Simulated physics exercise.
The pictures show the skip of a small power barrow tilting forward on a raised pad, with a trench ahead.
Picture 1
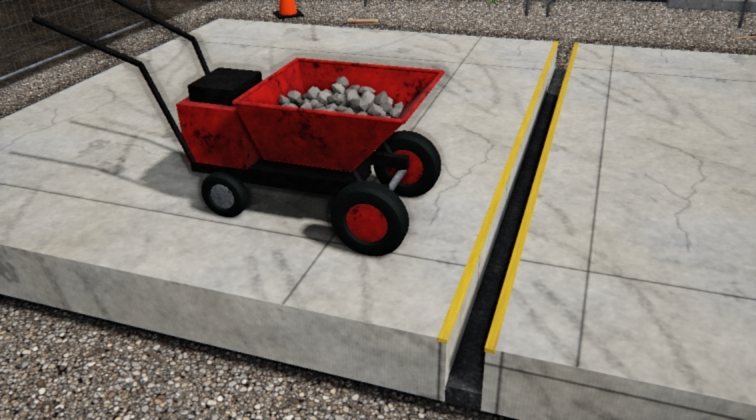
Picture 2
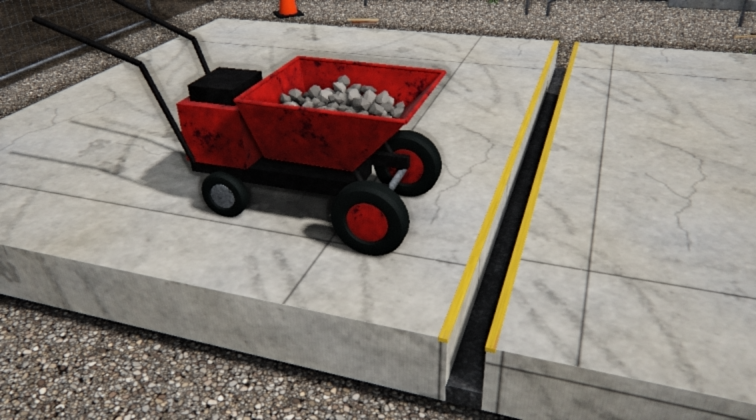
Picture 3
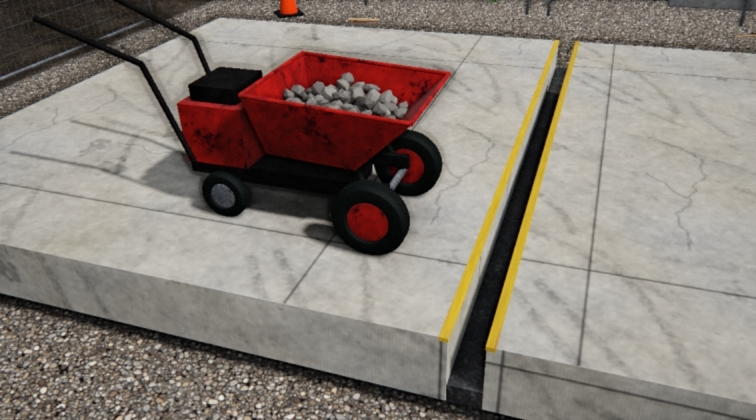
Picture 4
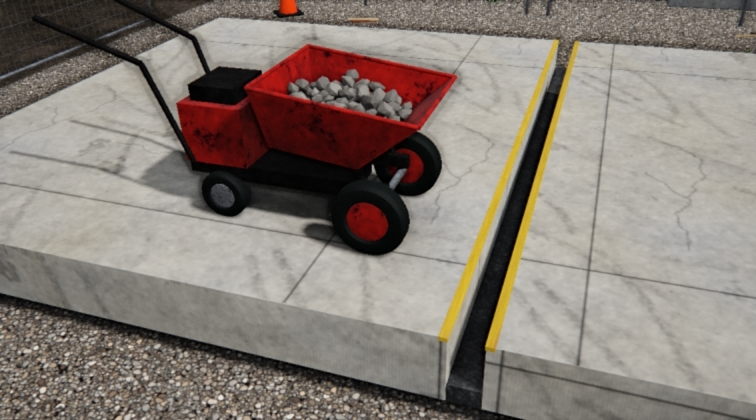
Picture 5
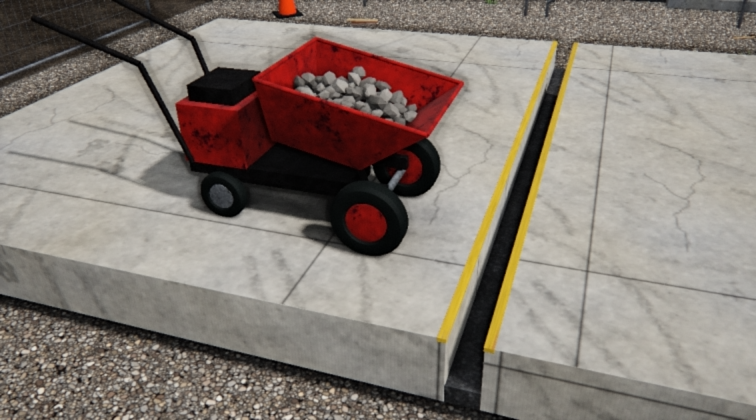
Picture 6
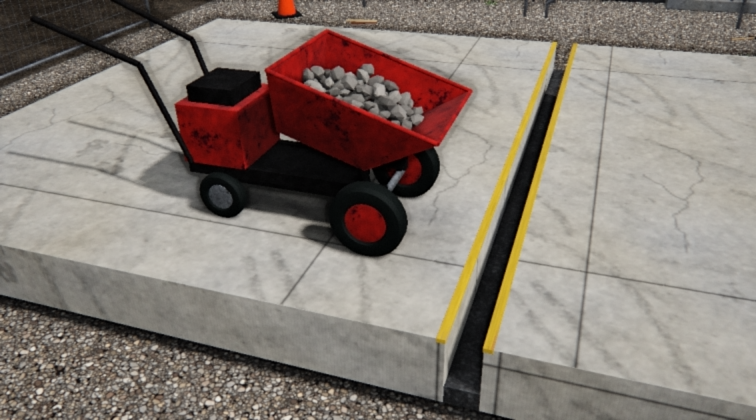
On a raised pad of pale, cracked concrete slabs with gravel around it, seen from above and to one side, a narrow dark trench edged in yellow runs along the right. A red power barrow with black handles and black tyres stands left of it, its skip loaded with grey broken stones. The skip starts level, then tilts gradually forward to the right, while the wheels and the camera stay still.
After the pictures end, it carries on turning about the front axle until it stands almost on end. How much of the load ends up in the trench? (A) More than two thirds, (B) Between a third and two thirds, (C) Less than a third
Option B: Between a third and two thirds.
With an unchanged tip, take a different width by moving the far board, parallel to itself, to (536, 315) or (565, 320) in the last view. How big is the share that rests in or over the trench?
About 100 and 100 per cent.
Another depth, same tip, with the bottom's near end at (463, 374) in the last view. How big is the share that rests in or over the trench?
40 %.
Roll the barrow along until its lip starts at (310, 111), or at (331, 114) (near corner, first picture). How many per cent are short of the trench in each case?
About 50 per cent first, about 40 per cent second.
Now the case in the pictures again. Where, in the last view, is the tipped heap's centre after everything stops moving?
Near (508, 251).
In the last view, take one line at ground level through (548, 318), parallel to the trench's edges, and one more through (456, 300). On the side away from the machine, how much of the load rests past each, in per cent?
In order: 20 percent, then 100 percent.
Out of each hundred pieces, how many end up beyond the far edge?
Roughly 50 percent of the pieces, I think.
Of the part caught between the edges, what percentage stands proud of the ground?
Some 0 per cent.
Soon, skip tipped steeply; all in the skip.
A while on, skip tipped right over; about two thirds in the skip; a small part in or heaped over the trench; about a quarter beyond it.
Towards the end, skip tipped right over; a small part in the skip; about half in or heaped over the trench; about half beyond it.
Finally, skip tipped right over; about half in or heaped over the trench; about half beyond it.
